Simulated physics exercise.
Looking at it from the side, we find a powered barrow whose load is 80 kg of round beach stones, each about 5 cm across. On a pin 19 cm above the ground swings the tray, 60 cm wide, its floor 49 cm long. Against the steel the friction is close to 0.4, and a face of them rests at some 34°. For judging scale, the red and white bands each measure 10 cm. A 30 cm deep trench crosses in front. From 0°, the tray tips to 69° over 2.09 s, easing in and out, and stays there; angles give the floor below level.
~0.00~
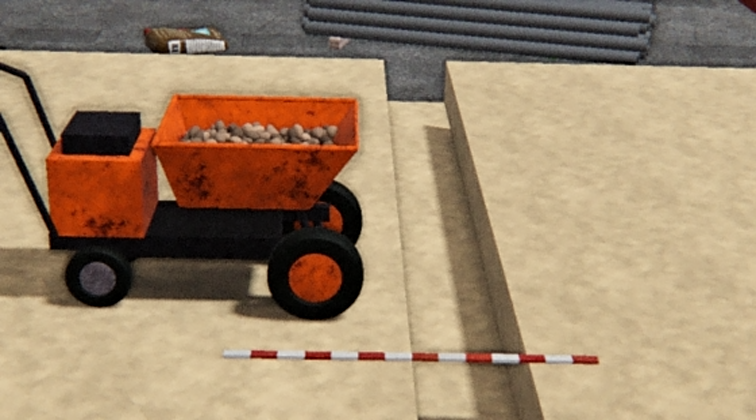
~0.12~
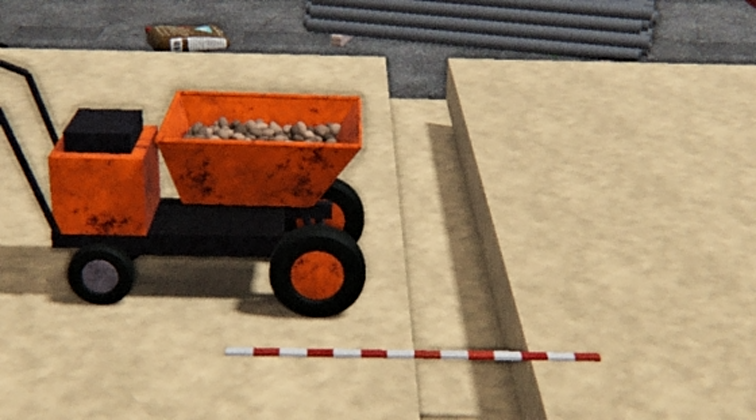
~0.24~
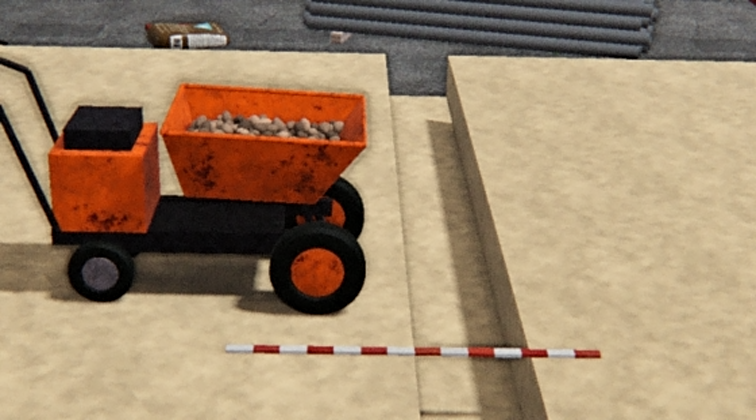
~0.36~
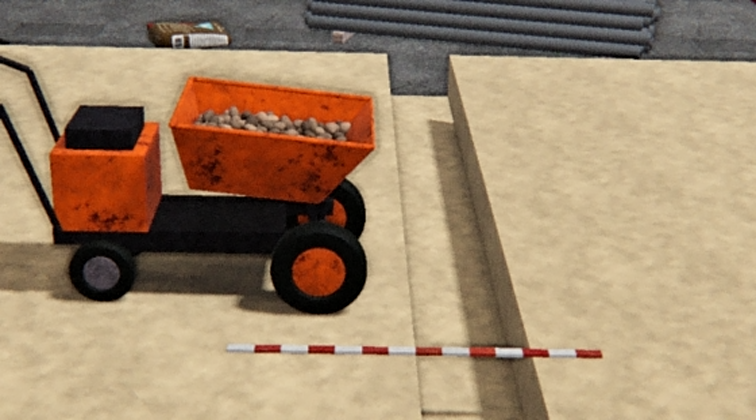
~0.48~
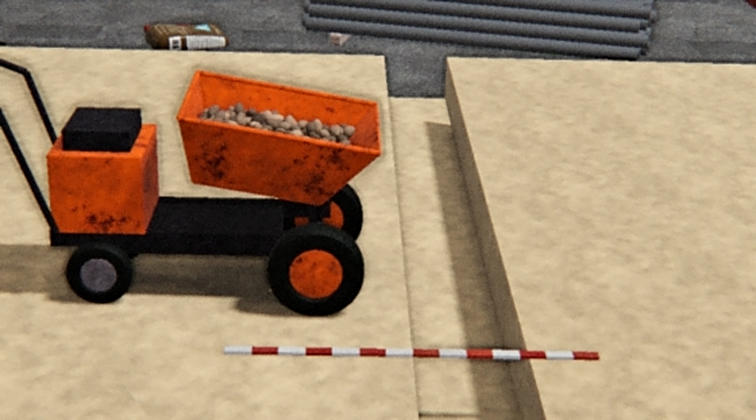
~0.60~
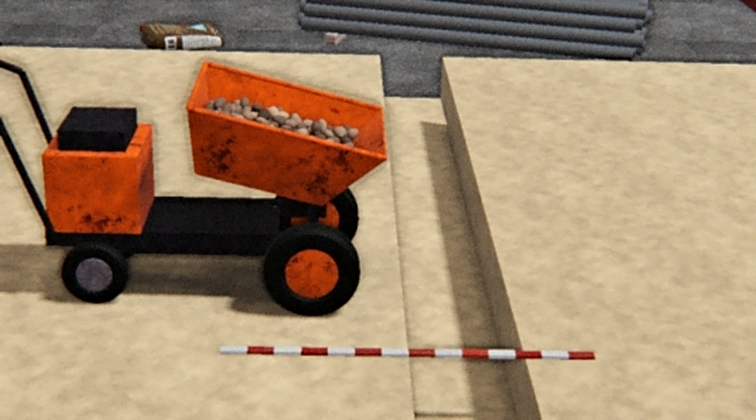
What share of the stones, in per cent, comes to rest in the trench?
About 92 per cent of the stones finish in the trench.
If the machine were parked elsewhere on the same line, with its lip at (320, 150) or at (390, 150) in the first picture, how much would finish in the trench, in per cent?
First spot about 100, second spot about 55 per cent.
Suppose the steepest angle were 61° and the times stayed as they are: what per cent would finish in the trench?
Share in trench: Approx. 75%.
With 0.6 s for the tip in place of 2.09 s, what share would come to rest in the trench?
It would come to roughly 50 per cent.
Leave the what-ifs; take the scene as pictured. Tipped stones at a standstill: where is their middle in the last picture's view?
The tipped stones centre close to (471, 336).
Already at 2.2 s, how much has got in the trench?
Close to 45 per cent at that time.
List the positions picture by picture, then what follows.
In the first frame, the tray is at 0°, its lip at (357, 149); the top of the load is at (262, 135).
In the second frame, the tray is at 1°, its lip at (361, 147); the top of the load is at (265, 132); the stones move at 0.1 m/s on average.
In the third frame, the tray is at 3°, its lip at (366, 146); the top of the load is at (246, 128); the stones move at 0.2 m/s on average.
In the fourth frame, the tray is at 5°, its lip at (374, 148); the top of the load is at (237, 121); the stones move at 0.2 m/s on average.
In the fifth frame, the tray is at 9°, its lip at (380, 154); the top of the load is at (235, 118); the stones move at 0.3 m/s on average.
In the sixth frame, the tray is at 14°, its lip at (386, 159); the top of the load is at (233, 112); the stones move at 0.3 m/s on average.
After 1.6 s the floor is at 58°; 98 % in the tray, 2 % in the trench; the foremost stones are at (465, 223).
After 2.2 s the floor is at 69°; 48 % in the tray, 47 % in the trench, 5 % past the trench; the foremost stones are at (581, 288).
After 2.5 s the floor is at 69°; 25 % in the tray, 67 % in the trench, 8 % past the trench; the foremost stones are at (619, 280).
After 4.5 s the floor is at 69°; 0 % in the tray, 92 % in the trench, 8 % past the trench; the foremost stones are at (631, 280).
